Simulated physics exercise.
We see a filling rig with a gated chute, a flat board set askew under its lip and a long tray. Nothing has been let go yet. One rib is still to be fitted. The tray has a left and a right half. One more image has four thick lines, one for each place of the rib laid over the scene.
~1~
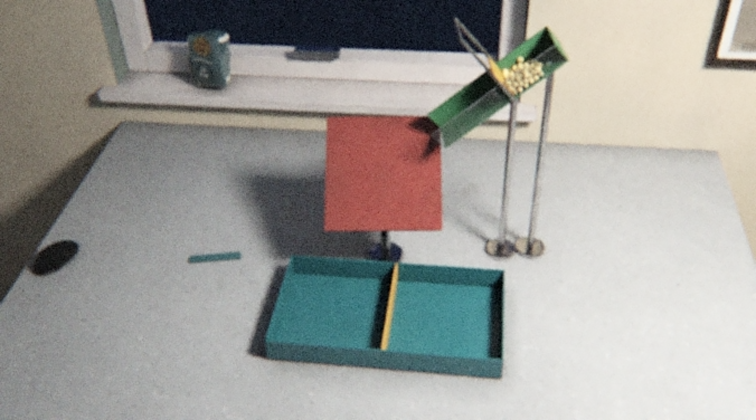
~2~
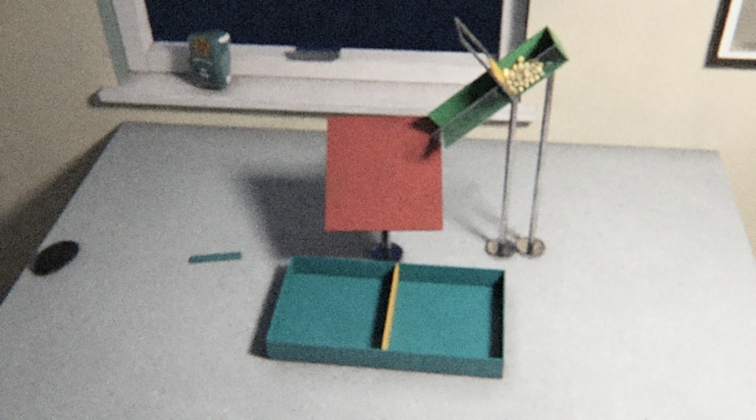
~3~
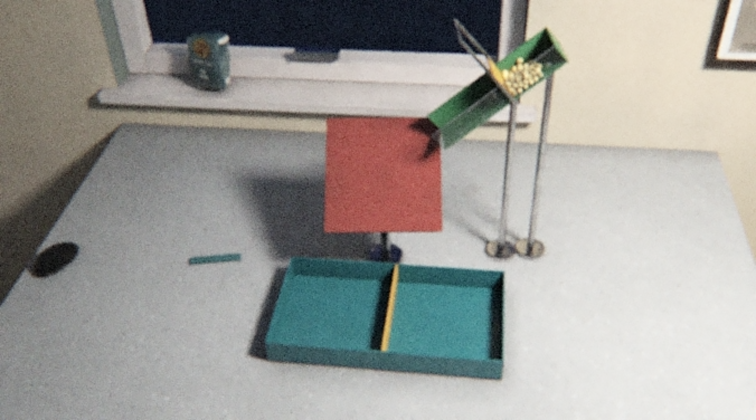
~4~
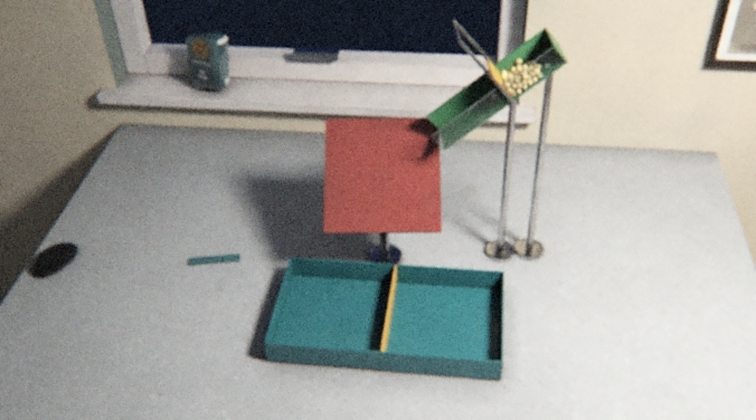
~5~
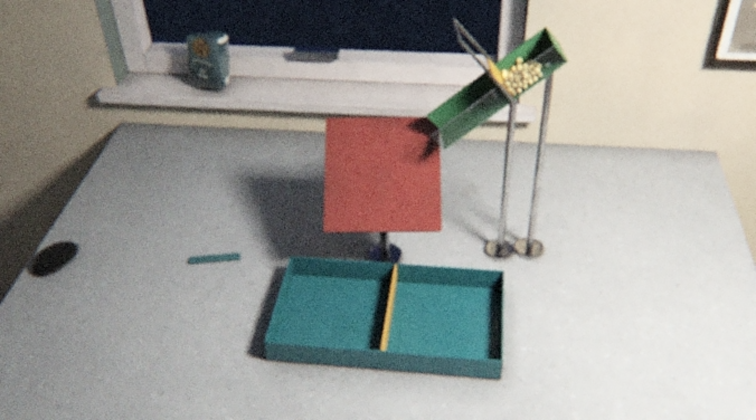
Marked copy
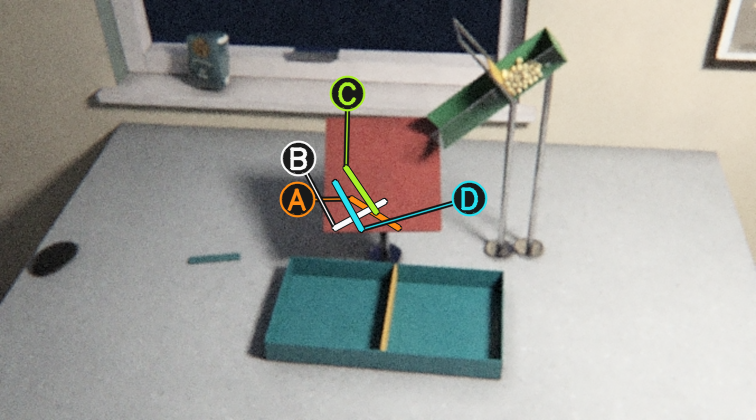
Nothing moves on the pale grey tabletop, seen from above and in front with a dark window and its sill behind, apart from a very slight shake of the camera. A green chute on two thin stands holds pale beans behind its shut gate at upper right, beside a tilted red board and above a teal tray with a yellow-orange divider. The beans stay still throughout, as do the small teal strip and dark oval at left.
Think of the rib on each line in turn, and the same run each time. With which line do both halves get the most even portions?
The best line is C.
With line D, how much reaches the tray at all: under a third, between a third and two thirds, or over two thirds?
It is over two thirds.
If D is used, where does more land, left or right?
The left half.
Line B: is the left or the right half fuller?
The left half.
On the marked copy, line A from (351, 198) to (398, 228); line B from (384, 201) to (335, 228); line C from (346, 167) to (376, 212); line D from (335, 182) to (361, 229).
For line A, of what is caught, a small part in the left half, most in the right.
For line B, of what is caught, most in the left half, about a quarter in the right.
For line C, of what is caught, about half in the left half, about half in the right.
For line D, of what is caught, most in the left half, about a quarter in the right.
